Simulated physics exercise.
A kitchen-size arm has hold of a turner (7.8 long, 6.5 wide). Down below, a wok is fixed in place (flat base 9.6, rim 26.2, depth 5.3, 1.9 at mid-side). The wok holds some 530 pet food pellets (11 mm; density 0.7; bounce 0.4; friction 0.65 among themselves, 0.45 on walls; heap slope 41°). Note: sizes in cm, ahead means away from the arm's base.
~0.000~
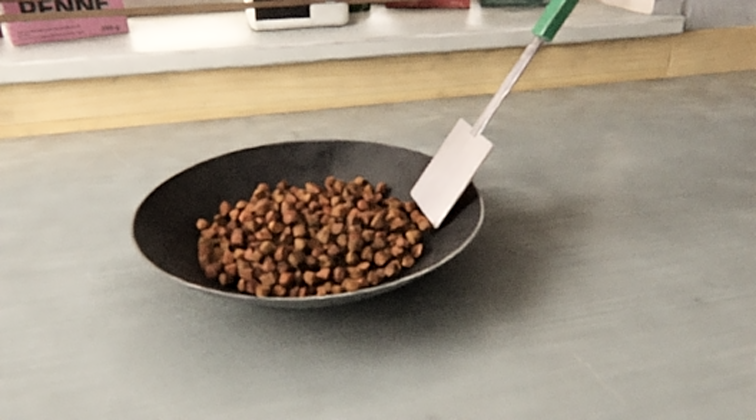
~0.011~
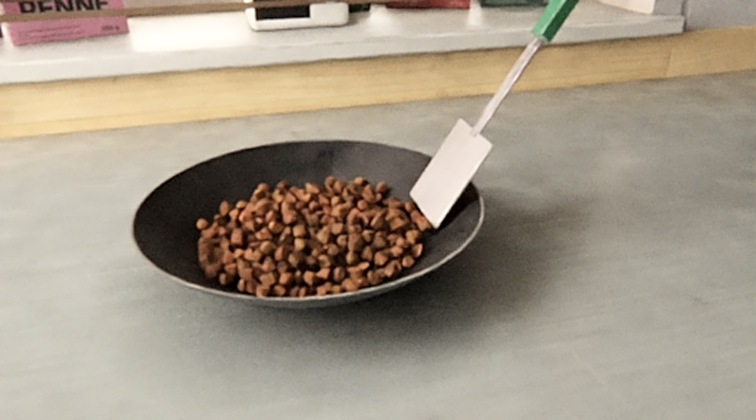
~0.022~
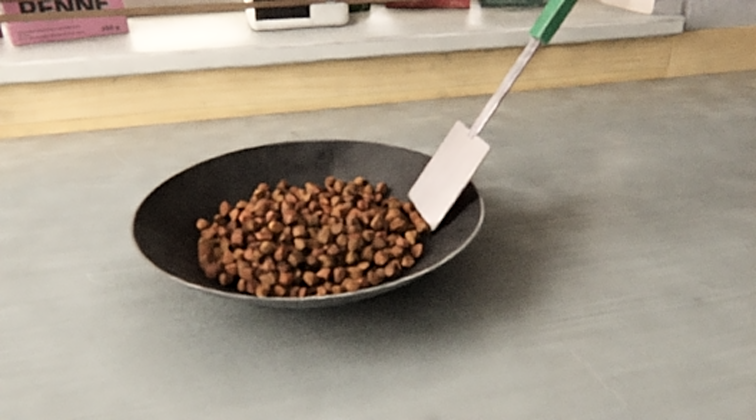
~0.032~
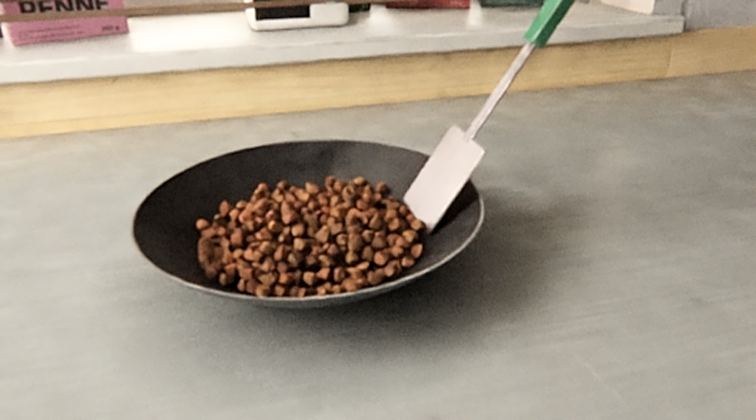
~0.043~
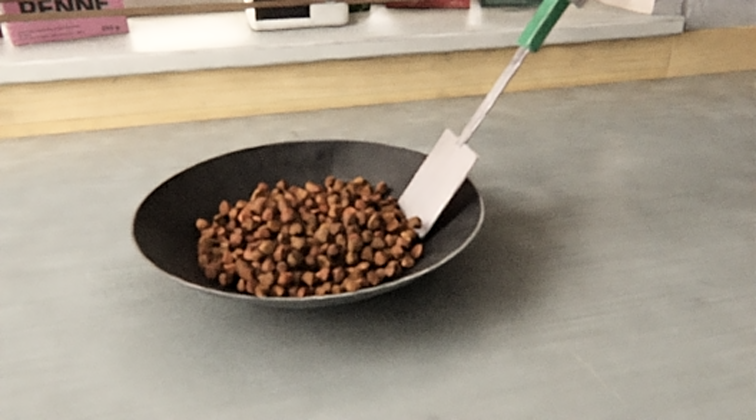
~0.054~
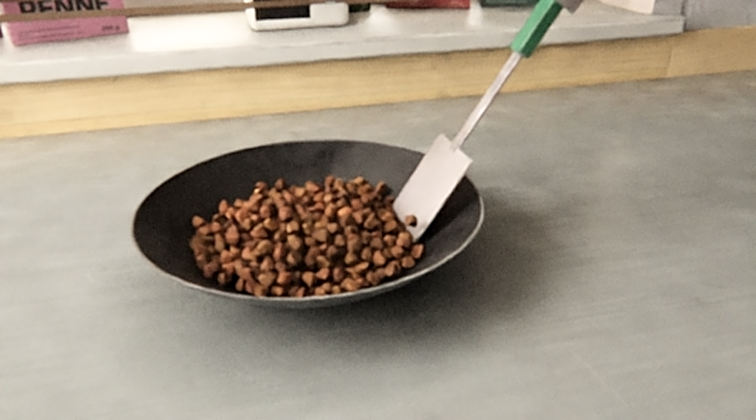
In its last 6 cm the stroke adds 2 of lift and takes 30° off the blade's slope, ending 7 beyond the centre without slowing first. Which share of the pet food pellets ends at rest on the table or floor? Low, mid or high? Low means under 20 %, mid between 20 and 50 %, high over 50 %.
Low.
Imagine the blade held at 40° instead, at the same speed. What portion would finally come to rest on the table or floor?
Result, estimated: 10 %.
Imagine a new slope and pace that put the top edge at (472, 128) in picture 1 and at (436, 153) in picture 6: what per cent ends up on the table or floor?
30 %.
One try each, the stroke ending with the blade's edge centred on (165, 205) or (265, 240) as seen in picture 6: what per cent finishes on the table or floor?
The two tries give near 40 and near 0 in a hundred.
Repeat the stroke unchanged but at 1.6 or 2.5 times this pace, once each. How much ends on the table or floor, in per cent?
I'd expect close to 20 and then close to 40 percent.
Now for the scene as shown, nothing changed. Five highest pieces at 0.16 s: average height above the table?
Somewhere near 6 cm, I'd say.
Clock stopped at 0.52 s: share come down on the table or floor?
Some 10 per cent.
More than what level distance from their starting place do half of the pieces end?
The figure is about 5 cm.
After 0.16 s, sloping 56°, highest piece 6 above the table; 528 in the wok.
After 0.27 s, sloping 45°, highest piece 7 above the table; 523 in the wok, 5 on the blade or in flight.
After 0.52 s, sloping 26°, highest piece 8 above the table; 461 in the wok, 62 on the table or floor, 5 on the blade or in flight.
After 1.57 s, sloping 26°, highest piece 8 above the table; 460 in the wok, 68 on the table or floor.
At rest, 460 in the wok, 68 on the table or floor. That is 13 % on the table or floor.
